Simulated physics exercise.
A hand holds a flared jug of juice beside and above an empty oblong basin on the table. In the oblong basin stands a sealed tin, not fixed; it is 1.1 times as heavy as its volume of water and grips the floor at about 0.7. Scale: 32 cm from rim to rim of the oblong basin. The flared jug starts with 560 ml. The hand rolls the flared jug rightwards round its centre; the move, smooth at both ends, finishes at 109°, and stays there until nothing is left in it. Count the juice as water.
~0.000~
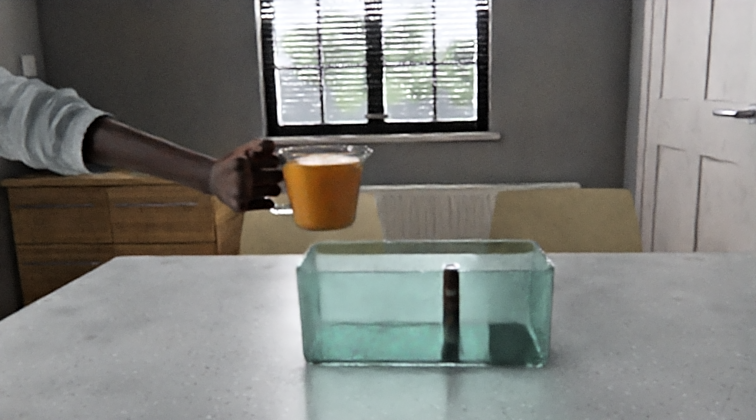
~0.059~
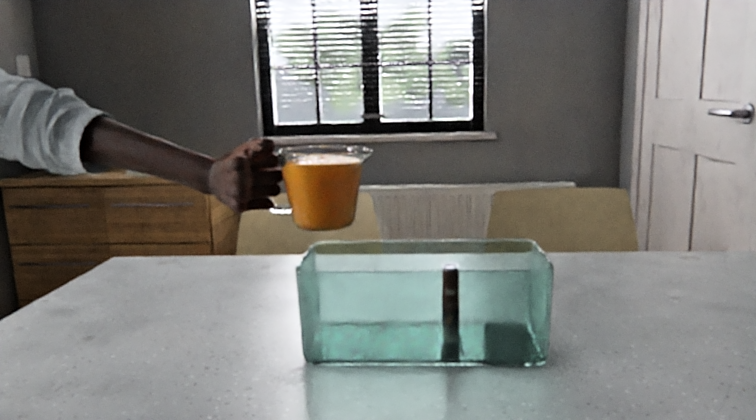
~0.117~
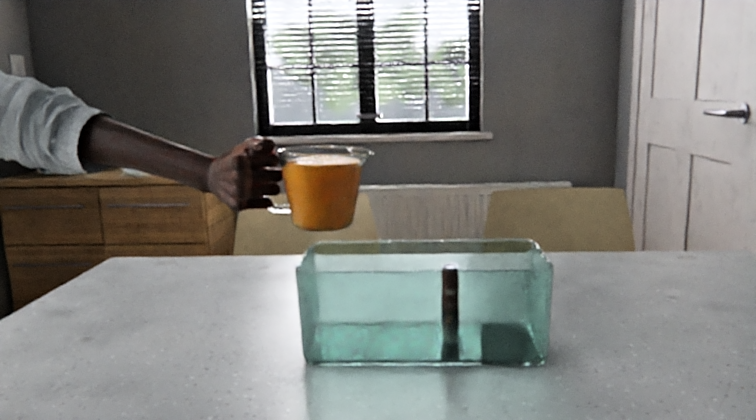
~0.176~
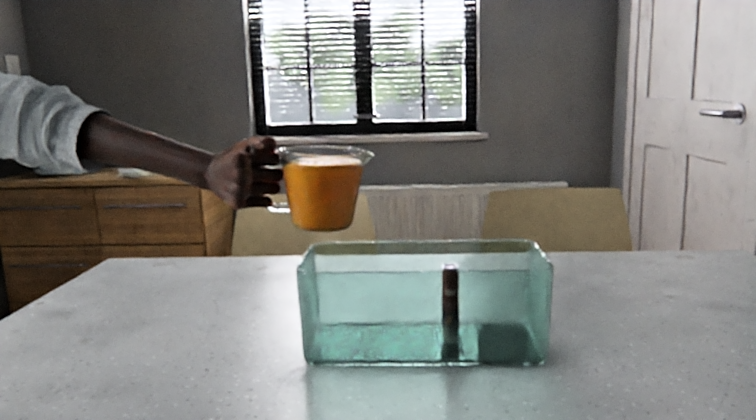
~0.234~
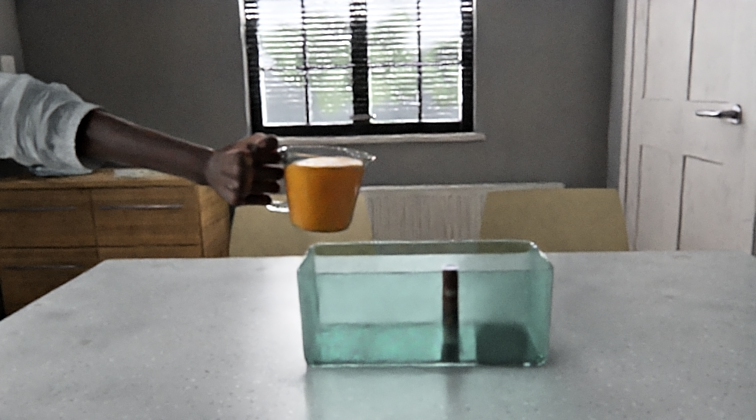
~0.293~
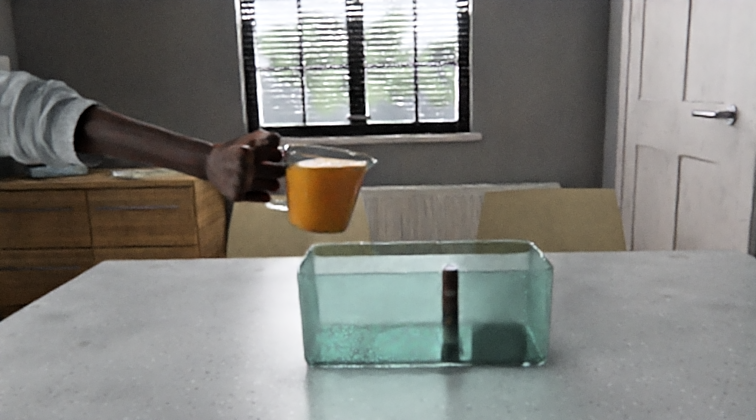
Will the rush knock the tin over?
It stays up.
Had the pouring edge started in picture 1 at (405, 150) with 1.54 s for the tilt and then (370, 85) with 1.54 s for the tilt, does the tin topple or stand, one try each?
First it goes over; then it topples.
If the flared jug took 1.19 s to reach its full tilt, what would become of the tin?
The tin remains upright.
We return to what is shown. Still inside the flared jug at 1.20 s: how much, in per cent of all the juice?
Near 14 in a hundred.
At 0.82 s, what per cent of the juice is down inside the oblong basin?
Near 14 in a hundred.
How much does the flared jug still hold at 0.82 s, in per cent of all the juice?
Some 72 per cent.
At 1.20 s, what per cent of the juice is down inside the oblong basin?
About 80 per cent.
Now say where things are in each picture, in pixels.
Tilt 0°; pouring edge (373, 151); surface from (286, 162) to (362, 161); the oblong basin's rim runs from (305, 257) to (544, 255); the tin's top is at (451, 270), in the first picture.
Tilt 0°; pouring edge (373, 151); surface from (285, 162) to (361, 161), in the second picture.
Tilt 2°; pouring edge (373, 152); surface from (286, 162) to (362, 161), in the third picture.
Tilt 3°; pouring edge (374, 154); surface from (286, 163) to (363, 163), in the fourth picture.
Tilt 6°; pouring edge (376, 158); surface from (288, 164) to (365, 163), in the fifth picture.
Tilt 9°; pouring edge (378, 161); surface from (289, 165) to (368, 164), in the sixth picture.
Then, 0.82 s in, the tilt is 60° and 71 per cent is still to pour; the tin stands where it began.
Then, 1.20 s in, the tilt is 96° and 13 per cent is still to pour; the tin stands where it began.
Then, 1.60 s in, the tilt is 109° and 0 per cent is still to pour; the tin stands where it began.
Then, 2.04 s in, the tilt is 109° and 0 per cent is still to pour; the tin stands where it began.
Finally, the tin stands where it began.
